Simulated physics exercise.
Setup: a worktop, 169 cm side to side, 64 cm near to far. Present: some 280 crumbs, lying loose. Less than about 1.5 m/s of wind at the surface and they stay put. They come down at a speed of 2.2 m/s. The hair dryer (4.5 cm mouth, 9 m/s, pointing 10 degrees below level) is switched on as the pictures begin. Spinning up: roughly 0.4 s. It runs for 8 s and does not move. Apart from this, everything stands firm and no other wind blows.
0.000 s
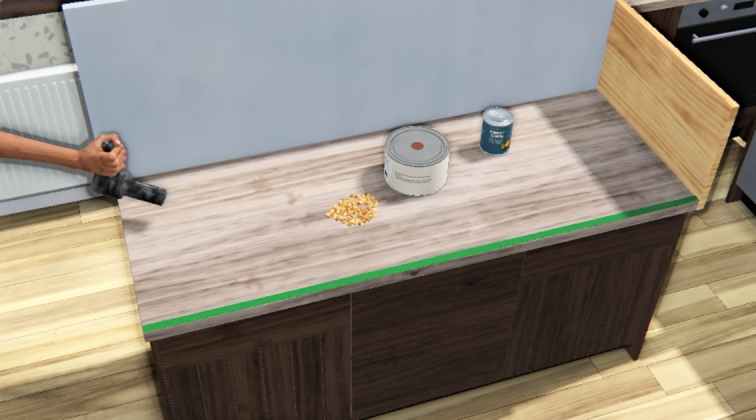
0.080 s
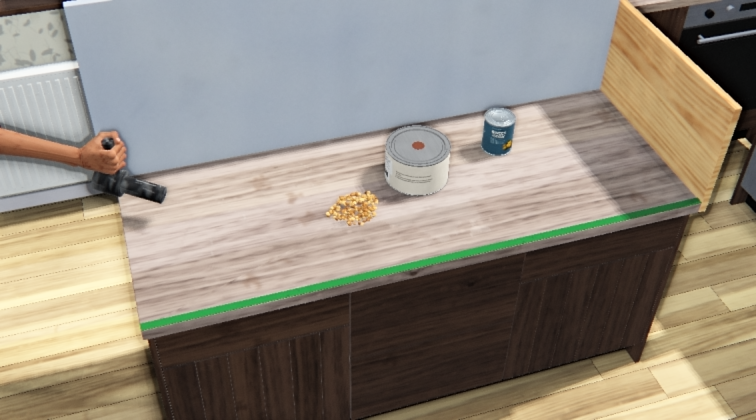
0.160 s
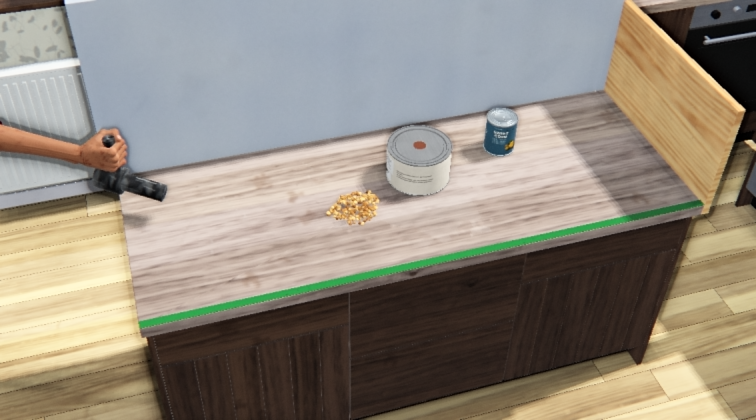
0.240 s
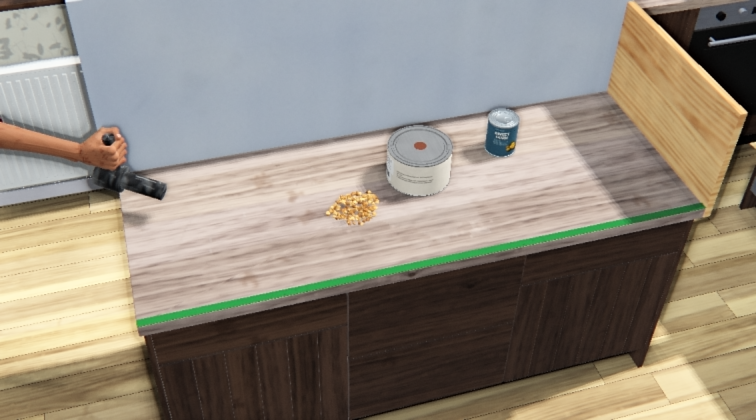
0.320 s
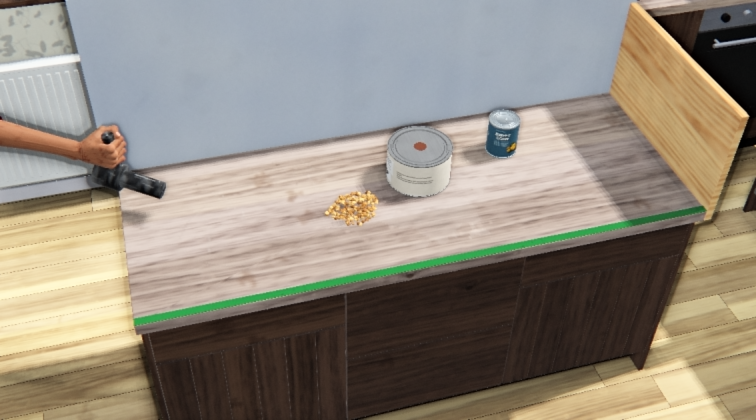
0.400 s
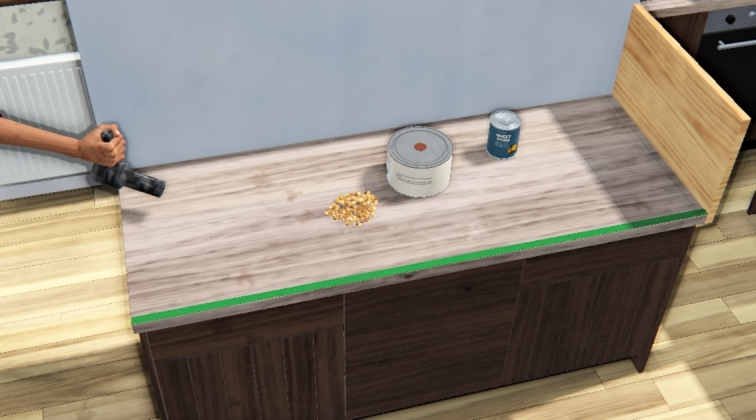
The clip opens on a wood-look counter with a green front edge, where a loose pile of golden crumbs lies near a large tin and a smaller blue tin. A hand at the left points a black hair dryer down toward the countertop, and the crumbs stay still while the view drifts very slightly.
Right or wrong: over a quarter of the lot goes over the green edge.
Wrong.
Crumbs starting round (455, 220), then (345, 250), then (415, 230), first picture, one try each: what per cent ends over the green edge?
40 %, 100 %, 80 %.
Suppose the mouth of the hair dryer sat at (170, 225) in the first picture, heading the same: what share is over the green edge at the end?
Outcome: Some 0 in a hundred.
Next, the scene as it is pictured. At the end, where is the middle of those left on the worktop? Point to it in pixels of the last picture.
Centre: Roughly (571, 188).
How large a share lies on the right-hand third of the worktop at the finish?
About 60 percent.
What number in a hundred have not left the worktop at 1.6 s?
Roughly 90 per cent.
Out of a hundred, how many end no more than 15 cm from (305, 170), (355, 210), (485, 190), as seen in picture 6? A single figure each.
Roughly 0 %, 15 % and 15 %, in that order.
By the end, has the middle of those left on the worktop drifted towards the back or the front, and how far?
To the near part, near enough 10 cm.
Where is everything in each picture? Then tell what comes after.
In the first frame, the middle of the crumbs is near (353, 210), none has stirred yet and the mouth of the hair dryer is at (164, 198).
In the second frame, the middle of the crumbs is near (353, 207), none has stirred yet and the green edge is centred on (444, 262).
In the third frame, the middle of the crumbs is near (354, 207), none has stirred yet, the top of a large tin is at (420, 145) and the top of a tin is at (503, 117).
In the fourth frame, the middle of the crumbs is near (354, 207) and none has stirred yet.
In the fifth frame, the middle of the crumbs is near (353, 207) and none has stirred yet.
In the sixth frame, the middle of the crumbs is near (352, 207) and none has stirred yet.
After 1.6 s, 9 % are over the green edge; the middle of those still in play is near (530, 198); 12 % have settled or left.
After 2.6 s, 9 % are over the green edge; the middle of those still in play is near (548, 200); 15 % have settled or left.
After 4.4 s, 9 % are over the green edge; the middle of those still in play is near (559, 192); 20 % have settled or left.
After 8.0 s, at the end, 10 % are over the green edge; the middle of those still in play is near (571, 188).
